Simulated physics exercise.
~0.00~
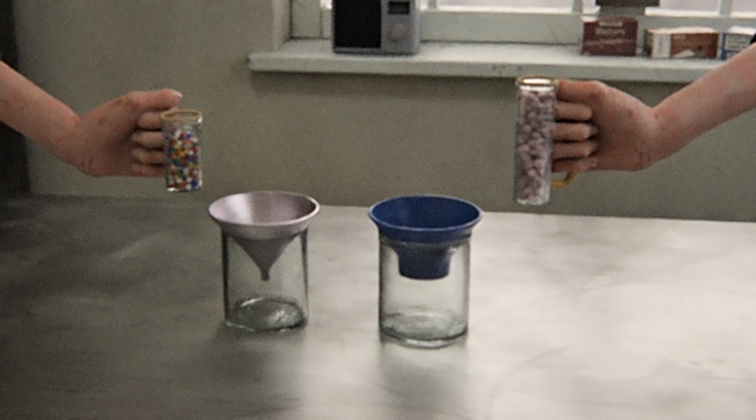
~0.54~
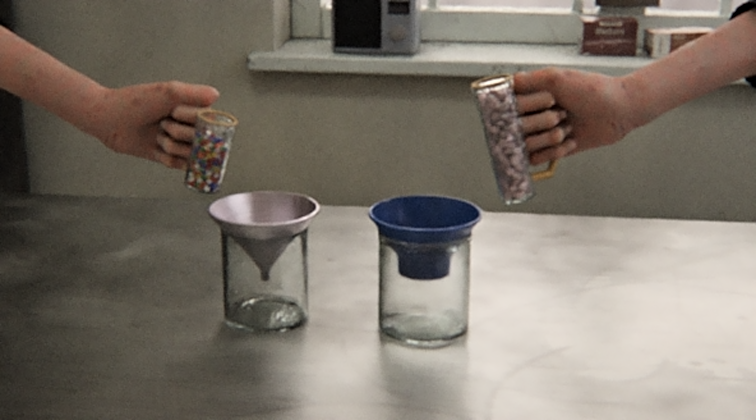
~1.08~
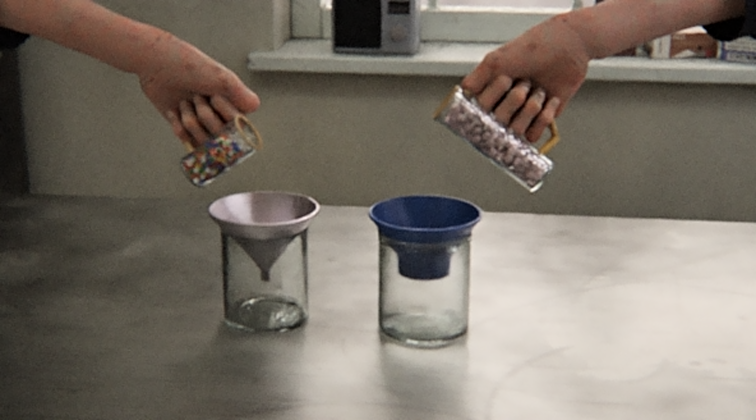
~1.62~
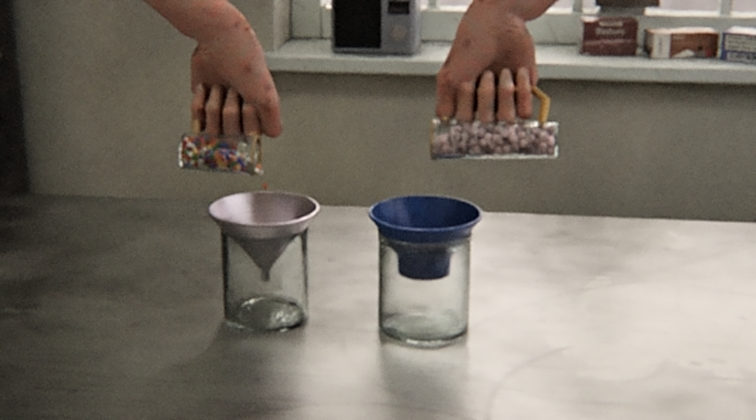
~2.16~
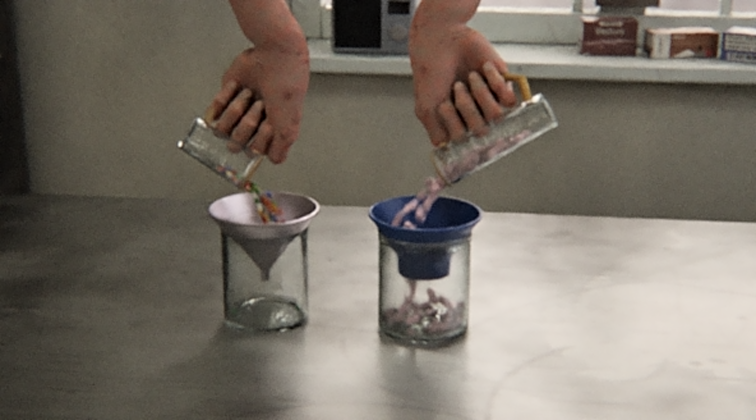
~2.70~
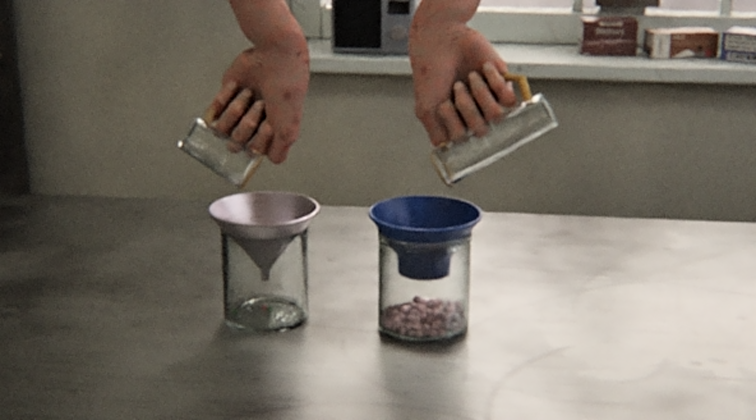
Two hands tipping small glass cups over funnels, colourful beads clogging the left one while pinkish pieces drop through the blue one into its jar.
